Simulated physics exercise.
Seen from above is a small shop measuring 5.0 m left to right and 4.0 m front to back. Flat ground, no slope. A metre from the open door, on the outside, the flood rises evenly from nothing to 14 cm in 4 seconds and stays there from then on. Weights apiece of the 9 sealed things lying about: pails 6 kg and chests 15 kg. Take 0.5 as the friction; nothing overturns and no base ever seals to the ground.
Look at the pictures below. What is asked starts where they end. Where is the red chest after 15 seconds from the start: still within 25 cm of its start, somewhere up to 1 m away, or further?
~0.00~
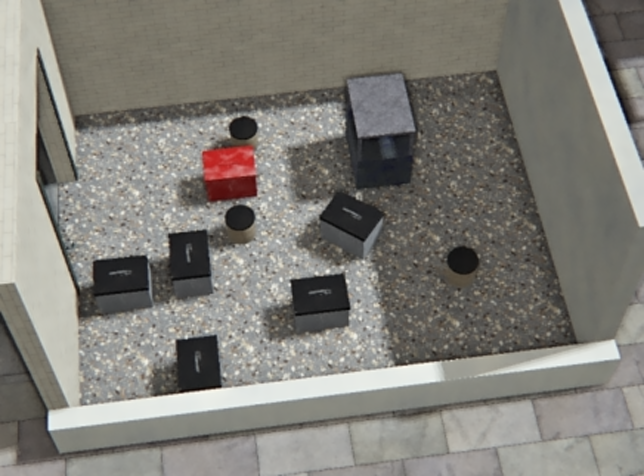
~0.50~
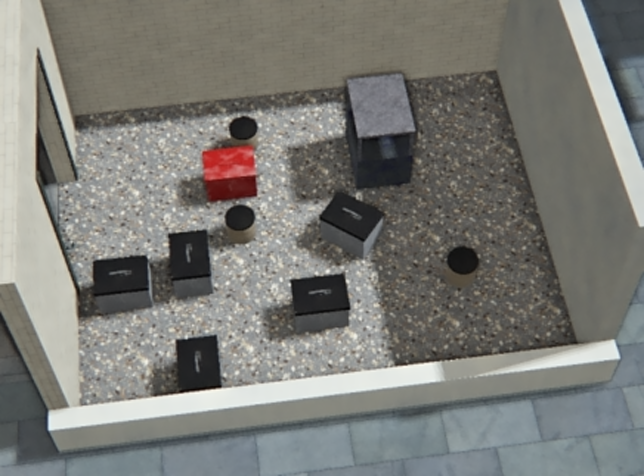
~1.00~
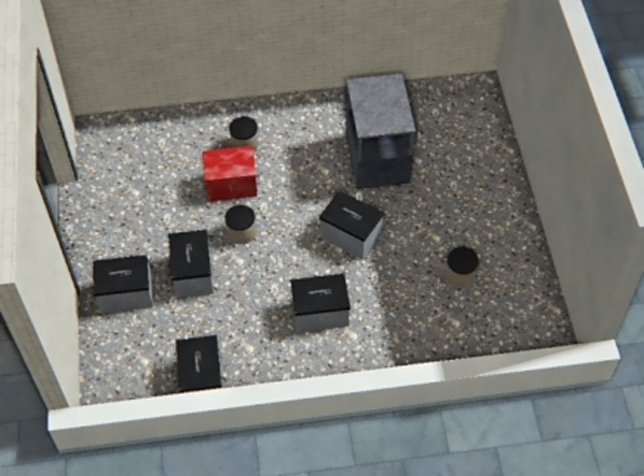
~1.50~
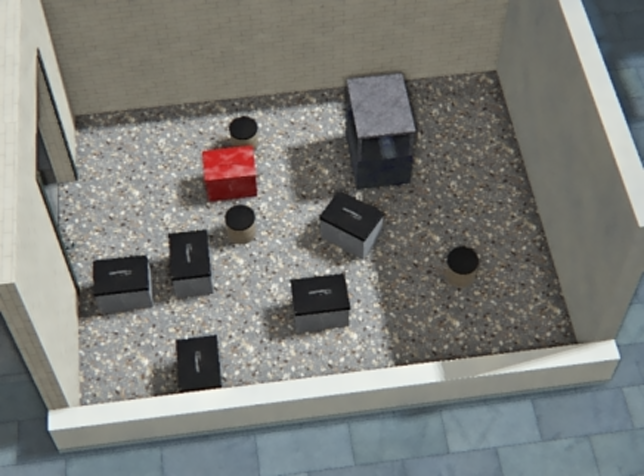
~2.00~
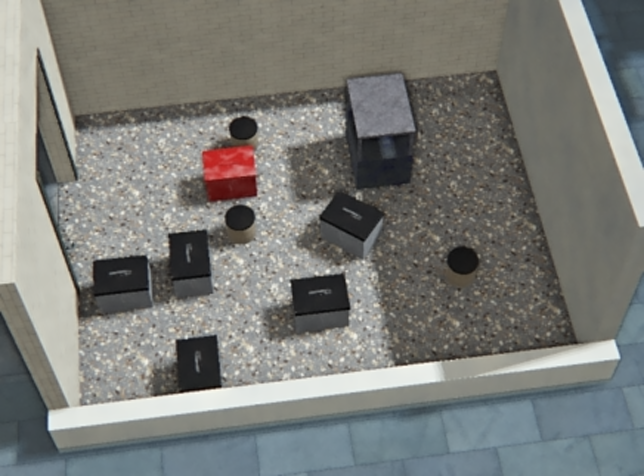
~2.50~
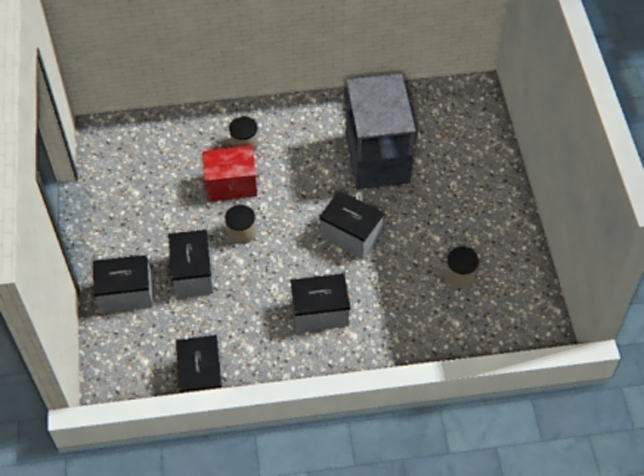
Long gone.
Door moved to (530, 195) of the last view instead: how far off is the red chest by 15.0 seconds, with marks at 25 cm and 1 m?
As for the red chest, it keeps its spot.
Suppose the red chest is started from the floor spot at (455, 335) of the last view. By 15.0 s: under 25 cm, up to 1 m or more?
Short answer, it keeps close to its start.
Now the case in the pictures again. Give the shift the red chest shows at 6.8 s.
I'd put it at around 50 cm.
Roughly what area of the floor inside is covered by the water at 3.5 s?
Wet: Near 1.5 m2.
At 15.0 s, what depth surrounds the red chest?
Around 9 cm.
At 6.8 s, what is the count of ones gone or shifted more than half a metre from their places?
Tally at that time: 0.
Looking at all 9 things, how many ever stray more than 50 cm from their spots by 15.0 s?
Counting them up, I find 3.
After 3.5 s the red chest is near (229, 163), 0.0 m from its start, aground; 0 afloat.
After 6.8 s the red chest is near (265, 141), 0.5 m from its start, aground; 0 afloat.
After 11.0 s the red chest is near (328, 114), 1.3 m from its start, afloat; 2 afloat.
After 15.0 s the red chest is near (489, 94), 3.0 m from its start, afloat; 1 afloat.
